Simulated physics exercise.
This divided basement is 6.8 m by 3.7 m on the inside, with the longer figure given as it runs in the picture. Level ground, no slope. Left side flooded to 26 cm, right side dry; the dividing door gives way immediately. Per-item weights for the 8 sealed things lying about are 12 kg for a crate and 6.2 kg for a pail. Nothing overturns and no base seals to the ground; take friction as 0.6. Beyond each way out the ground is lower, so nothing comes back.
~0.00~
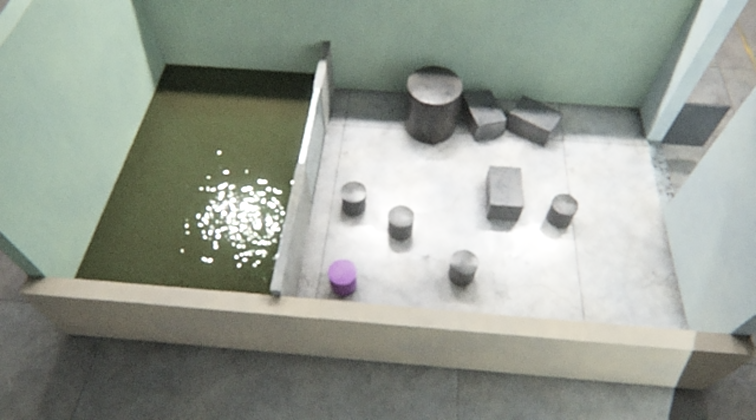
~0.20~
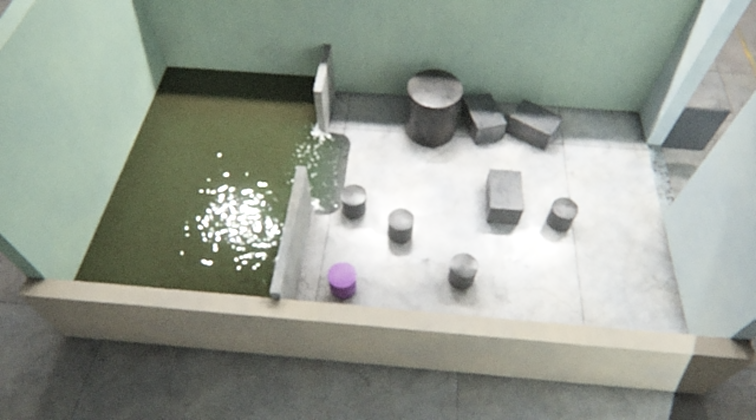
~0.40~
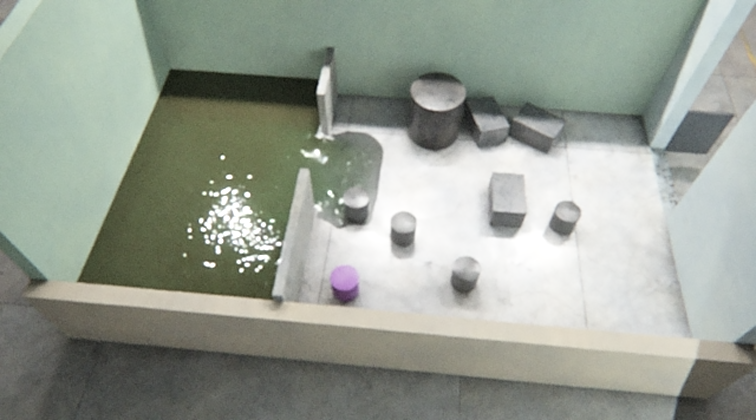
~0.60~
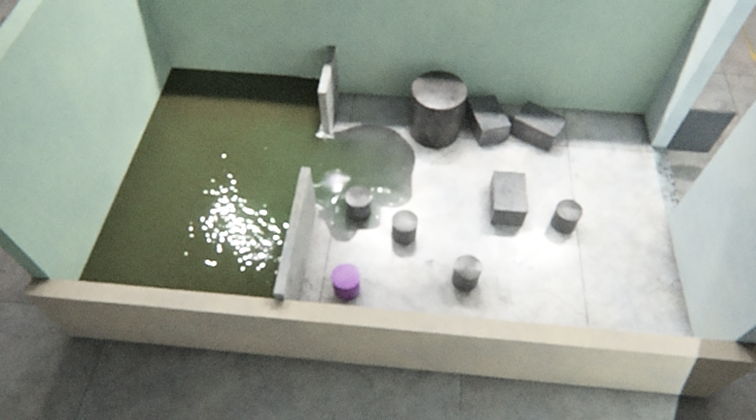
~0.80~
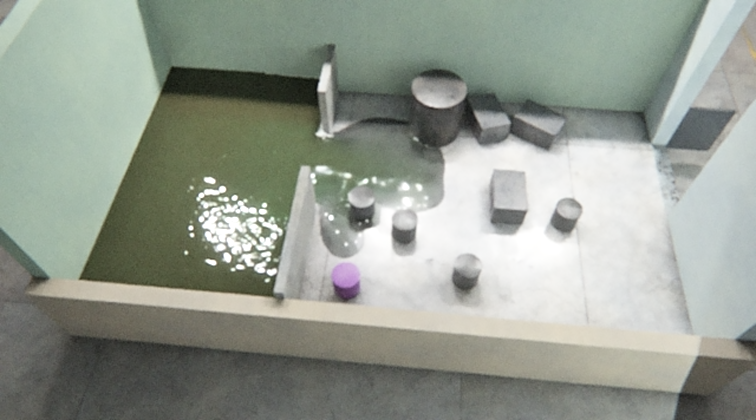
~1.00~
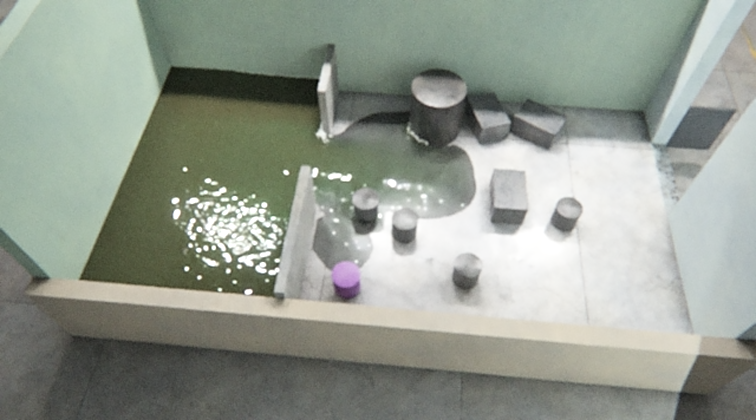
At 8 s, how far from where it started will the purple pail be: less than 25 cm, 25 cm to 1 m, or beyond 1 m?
Oh, that one's not going anywhere.
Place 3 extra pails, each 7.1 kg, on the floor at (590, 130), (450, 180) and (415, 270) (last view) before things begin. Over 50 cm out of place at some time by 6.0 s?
Result, in sequence: Not exceeded, exceeded, not exceeded.
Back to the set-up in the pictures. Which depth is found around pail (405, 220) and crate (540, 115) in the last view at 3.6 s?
Depths: Near 4 cm, then near 3 cm.
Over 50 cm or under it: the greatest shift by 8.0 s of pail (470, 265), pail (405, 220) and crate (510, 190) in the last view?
Result by item: Within it; within it; beyond it.
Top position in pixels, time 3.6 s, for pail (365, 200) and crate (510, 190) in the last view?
Approx. (376, 236); approx. (574, 199).
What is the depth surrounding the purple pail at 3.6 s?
Depth: About 1 cm.
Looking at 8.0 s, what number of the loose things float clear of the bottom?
Total: 2.
After 1.6 s the purple pail is near (346, 274), 0.0 m from its start, aground; 0 of 8 are out; 0 afloat.
After 3.6 s the purple pail is near (346, 274), 0.0 m from its start, aground; 0 of 8 are out; 0 afloat.
After 5.6 s the purple pail is near (346, 274), 0.0 m from its start, aground; 0 of 8 are out; 0 afloat.
After 8.0 s the purple pail is near (346, 274), 0.0 m from its start, aground; 1 of 8 are out; 2 afloat.
